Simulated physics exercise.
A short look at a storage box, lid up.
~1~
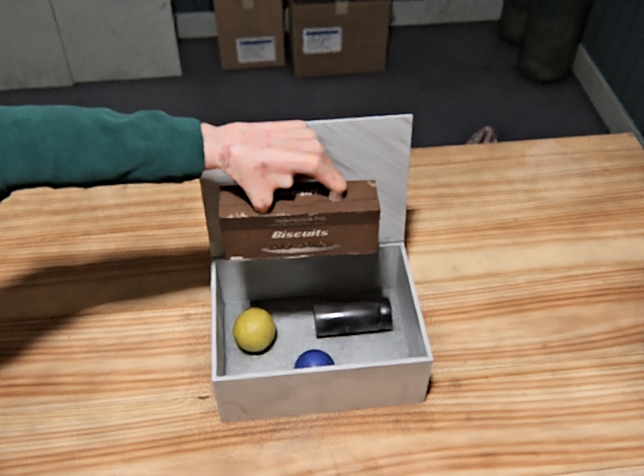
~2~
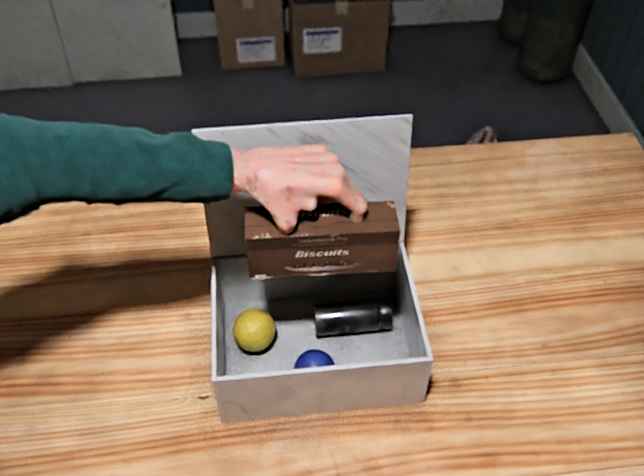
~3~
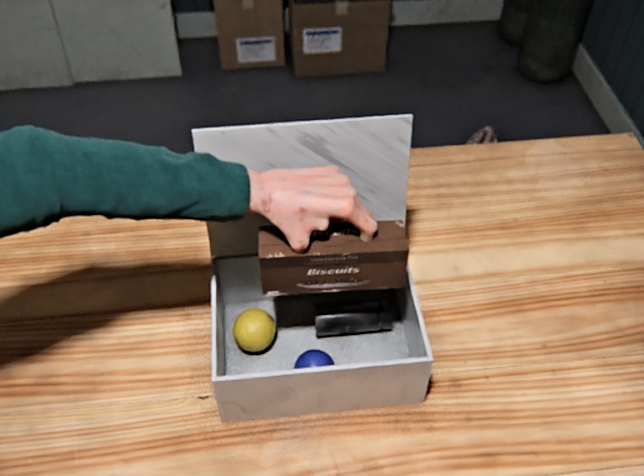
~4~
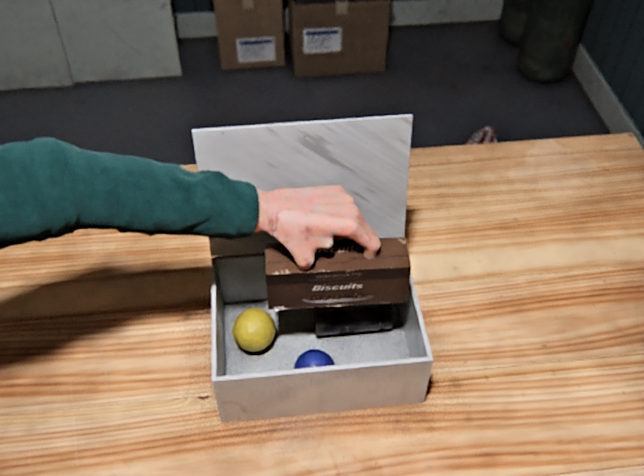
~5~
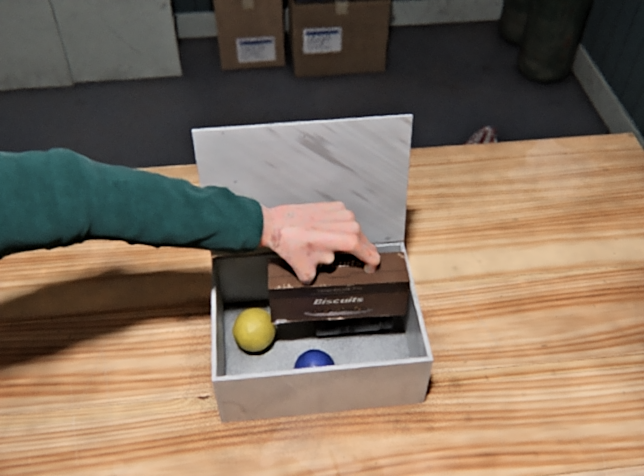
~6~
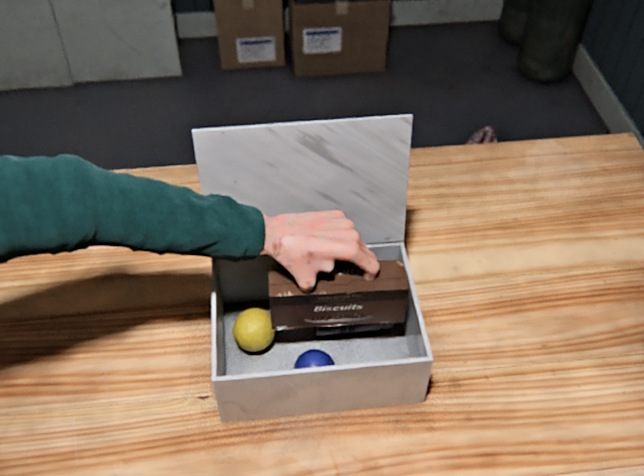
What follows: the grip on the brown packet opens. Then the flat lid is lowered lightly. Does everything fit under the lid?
Here the lid sits on the rim.
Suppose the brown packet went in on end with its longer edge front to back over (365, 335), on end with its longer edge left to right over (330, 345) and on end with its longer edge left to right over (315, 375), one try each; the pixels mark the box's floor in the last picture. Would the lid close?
In the first case it is held up; in the second case it will not close; in the third case it is held up.
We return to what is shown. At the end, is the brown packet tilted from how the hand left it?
It stays as placed.
Then, 0.40 s later than the last frame, brown packet tilted by 40° near (337, 335); black shaker moved a little.
Then, 1.30 s later than the last frame, lid 83° above the rim; brown packet moved a little near (330, 325); black shaker moved about its own width; yellow lemon moved a little.
Then, 1.70 s later than the last frame, lid 47° above the rim; brown packet moved a little near (330, 325); black shaker moved about its own width; yellow lemon moved a little.
Then, 1.90 s later than the last frame, lid 16° above the rim; brown packet moved a little near (330, 325); black shaker moved about its own width; yellow lemon moved a little.
When it is over, lid shut; moved from the start, brown packet; the other 3 as before. End places, in pixels of the last picture, brown packet near (330, 325).
